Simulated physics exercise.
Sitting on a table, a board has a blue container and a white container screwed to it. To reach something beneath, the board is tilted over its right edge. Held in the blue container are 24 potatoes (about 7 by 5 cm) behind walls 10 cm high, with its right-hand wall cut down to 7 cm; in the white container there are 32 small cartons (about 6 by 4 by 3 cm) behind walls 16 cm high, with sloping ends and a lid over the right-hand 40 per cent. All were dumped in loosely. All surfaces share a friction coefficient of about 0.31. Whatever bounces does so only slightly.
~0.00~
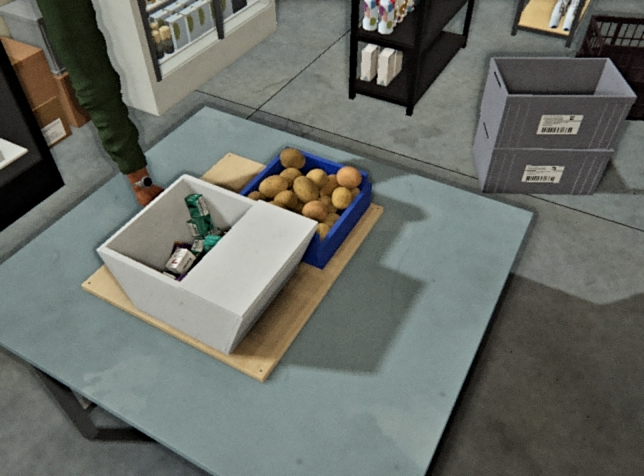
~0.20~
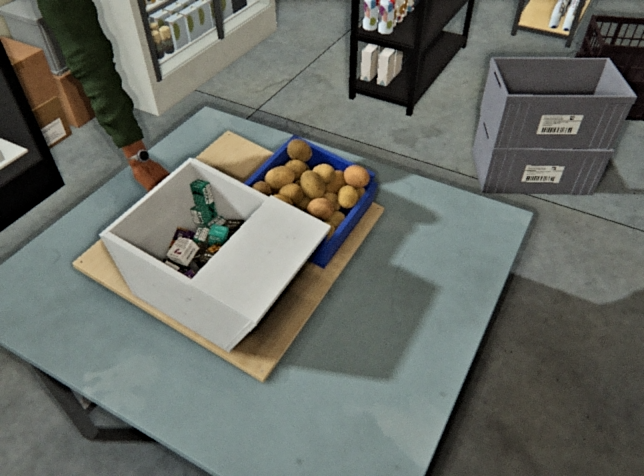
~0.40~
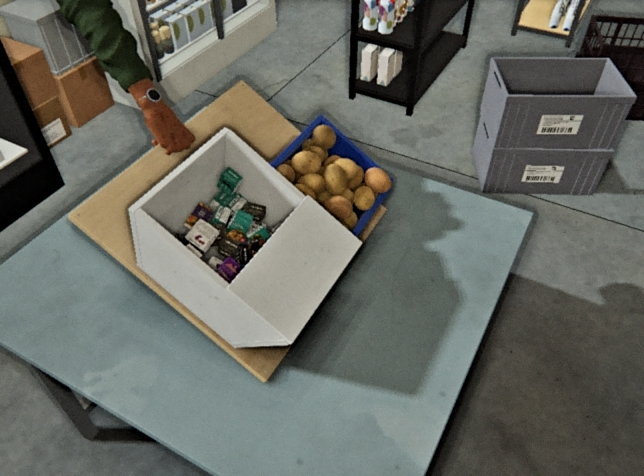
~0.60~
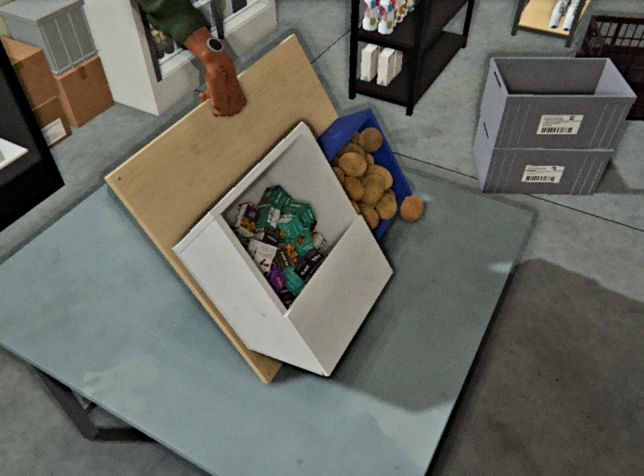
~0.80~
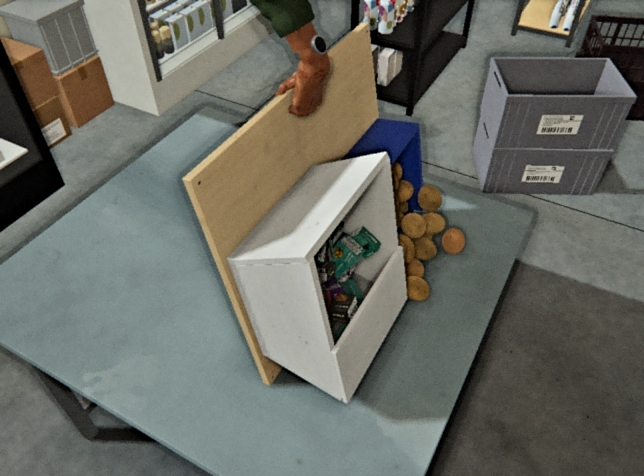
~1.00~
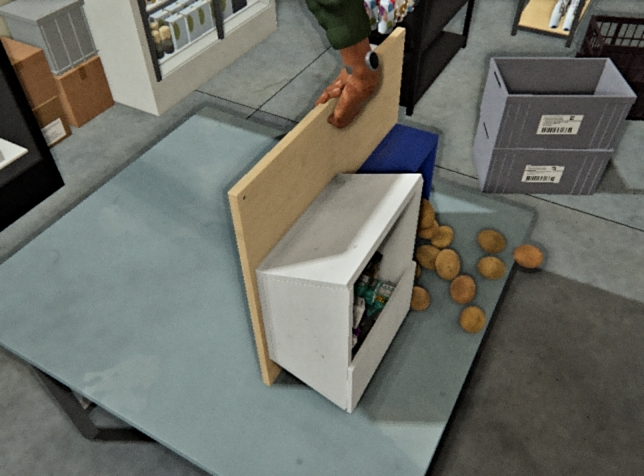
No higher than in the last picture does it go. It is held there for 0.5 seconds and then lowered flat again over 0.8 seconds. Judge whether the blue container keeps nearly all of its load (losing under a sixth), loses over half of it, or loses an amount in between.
It loses over half of its load.
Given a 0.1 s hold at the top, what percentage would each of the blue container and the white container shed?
That would cost blue container 80 per cent of its load and white container 0 per cent.
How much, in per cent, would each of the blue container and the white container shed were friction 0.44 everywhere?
That would cost the blue container 80 and the white container 0 per cent of the load.
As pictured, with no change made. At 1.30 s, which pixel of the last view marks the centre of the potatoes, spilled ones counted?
Centre: Around (429, 258) px.
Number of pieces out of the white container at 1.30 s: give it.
White container: About 1.
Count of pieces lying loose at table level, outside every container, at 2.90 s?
Tally: Some 12.
After 1.30 s, tilt 89°; the blue container is down by 16 of 24 and the white container is down by 1 of 32.
After 1.69 s, tilt 76°; the blue container is down by 19 of 24 and the white container is down by 1 of 32.
After 2.22 s, tilt 2°; the blue container is down by 19 of 24 and the white container is down by 1 of 32.
When it is over (at 2.90 s), the blue container is down by 19 of 24 and the white container is down by 1 of 32. Asked share, 19 of 24, 79 per cent.
